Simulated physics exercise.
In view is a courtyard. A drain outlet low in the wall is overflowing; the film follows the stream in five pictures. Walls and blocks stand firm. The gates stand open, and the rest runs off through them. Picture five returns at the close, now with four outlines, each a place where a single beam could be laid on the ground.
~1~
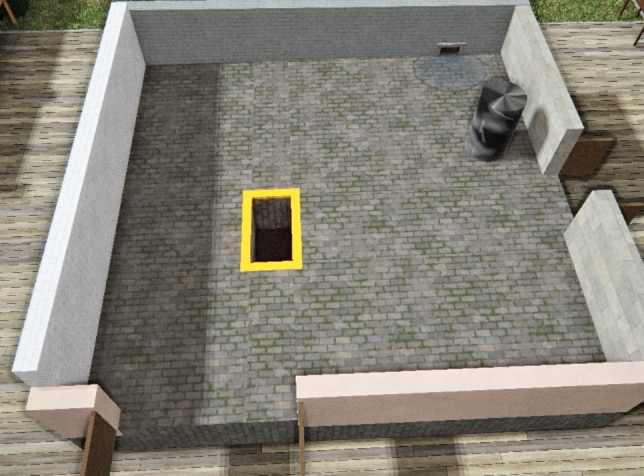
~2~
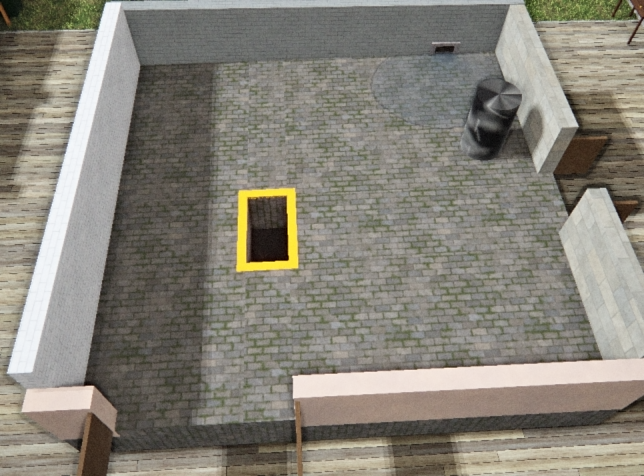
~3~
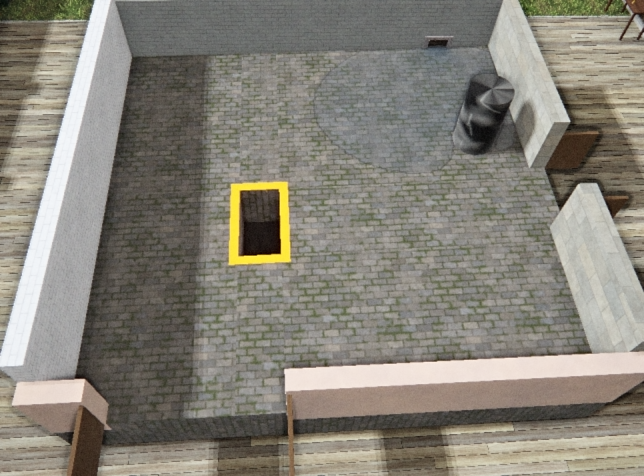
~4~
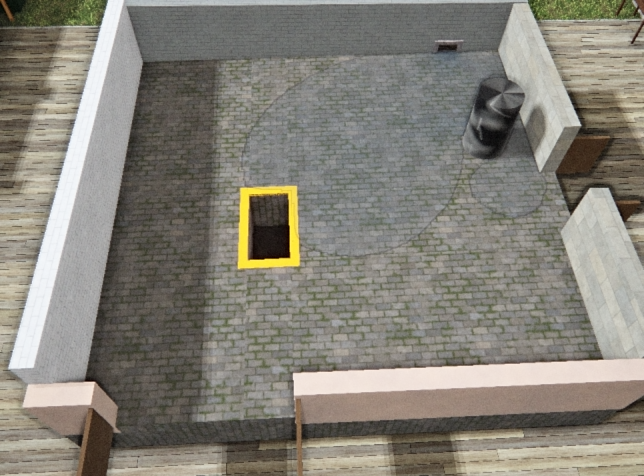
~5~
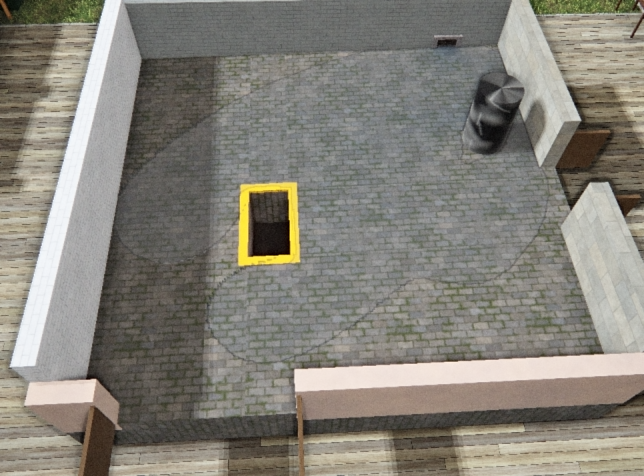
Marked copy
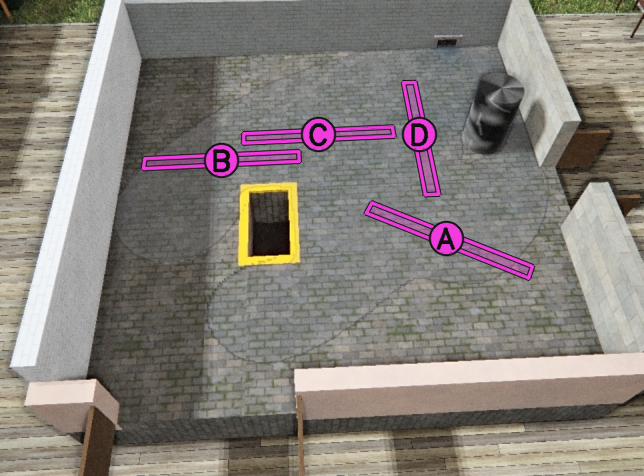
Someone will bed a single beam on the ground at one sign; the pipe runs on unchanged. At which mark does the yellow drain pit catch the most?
A beats the others.
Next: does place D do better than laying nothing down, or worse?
It is worse.
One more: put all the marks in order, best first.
Best to worst: A, B, C, D.
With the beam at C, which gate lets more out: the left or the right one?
More leaves on the left.
On the marked copy, A from (369, 207) to (530, 272); B from (144, 163) to (299, 156); C from (243, 138) to (393, 131); D from (432, 194) to (409, 82).
If A is chosen, about 62 % of the stream runs into the yellow drain pit, about 38 % out by the gates.
If B is chosen, about 43 % of the stream runs into the yellow drain pit, about 56 % out by the gates.
If C is chosen, about 25 % of the stream runs into the yellow drain pit, about 74 % out by the gates.
If D is chosen, about 7 % of the stream runs into the yellow drain pit, about 93 % out by the gates.
